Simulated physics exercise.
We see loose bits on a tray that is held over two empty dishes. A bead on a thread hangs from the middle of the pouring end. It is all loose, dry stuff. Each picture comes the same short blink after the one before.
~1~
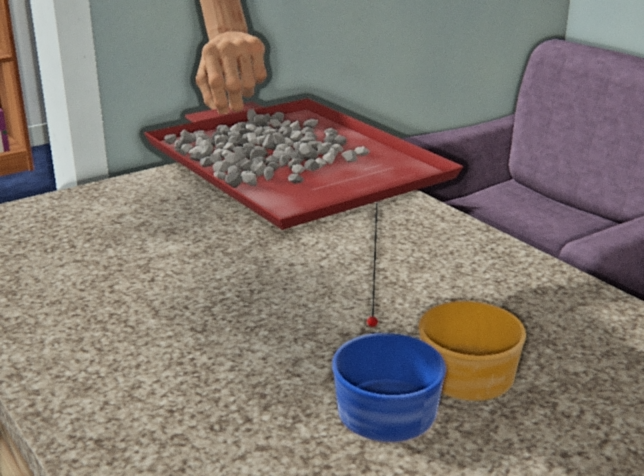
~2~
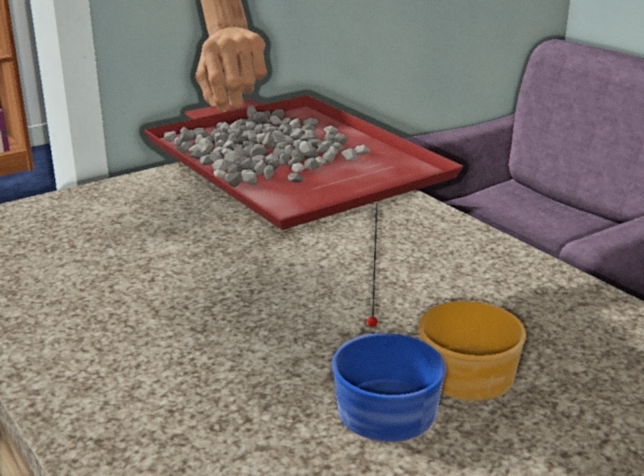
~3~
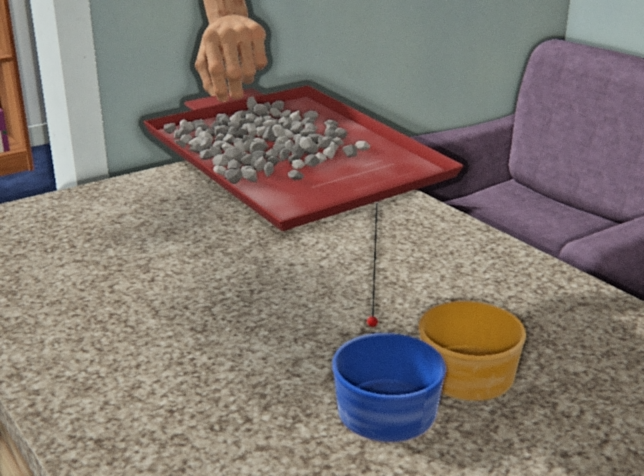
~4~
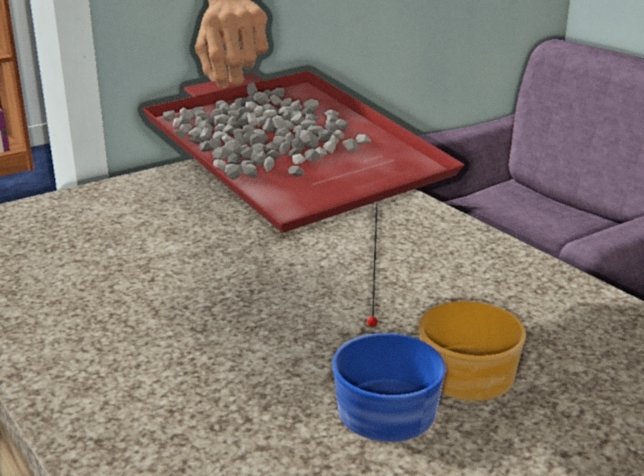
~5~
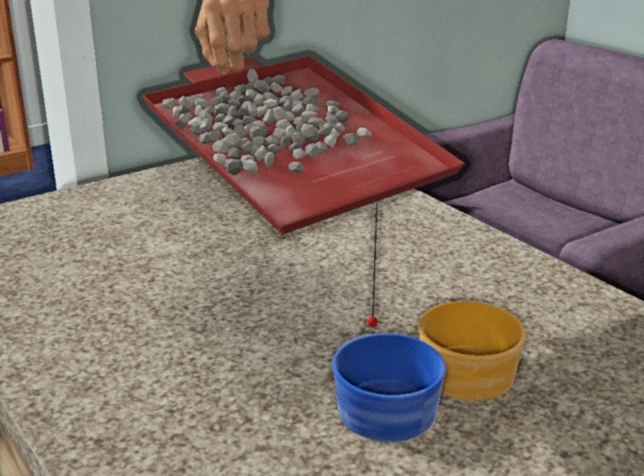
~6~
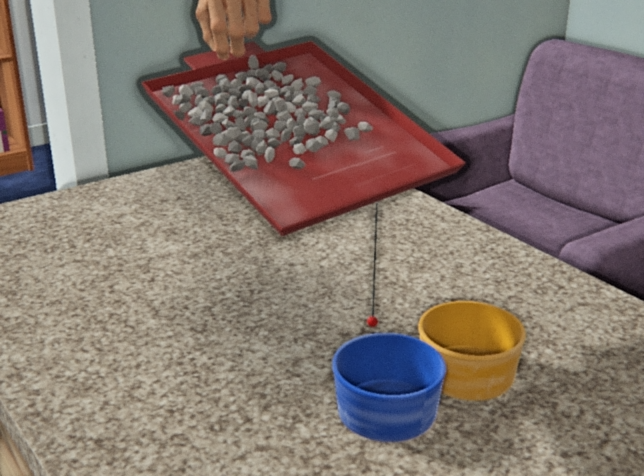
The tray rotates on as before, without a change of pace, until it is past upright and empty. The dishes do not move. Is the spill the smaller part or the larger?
The two hold less than half of the load.
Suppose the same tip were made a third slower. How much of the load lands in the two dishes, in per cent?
Close to 50 per cent.
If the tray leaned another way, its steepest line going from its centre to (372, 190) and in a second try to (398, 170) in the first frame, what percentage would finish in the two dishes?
First some 80, then 50 per cent.
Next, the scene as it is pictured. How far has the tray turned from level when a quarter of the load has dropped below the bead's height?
Roughly 65°.
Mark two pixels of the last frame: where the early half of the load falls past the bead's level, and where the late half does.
Around (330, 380) and then (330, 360).
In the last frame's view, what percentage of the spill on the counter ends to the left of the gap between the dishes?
Some 90 per cent.
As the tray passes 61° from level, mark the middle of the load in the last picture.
Around (325, 223).
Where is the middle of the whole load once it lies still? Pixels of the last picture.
Near (337, 444).
Soon, tray tipped steeply; about half on the tray; a stray few in the left dish; a stray few outside both; about a third in the air.
A while on, tray tipped past a quarter turn; a stray few on the tray; about a quarter in the left dish; about two thirds outside both; a small part in the air.
Towards the end, tray tipped past a quarter turn; about a third in the left dish; about two thirds outside both.
Finally, tray tipped past a quarter turn; about a third in the left dish; none in the right dish; about two thirds outside both.
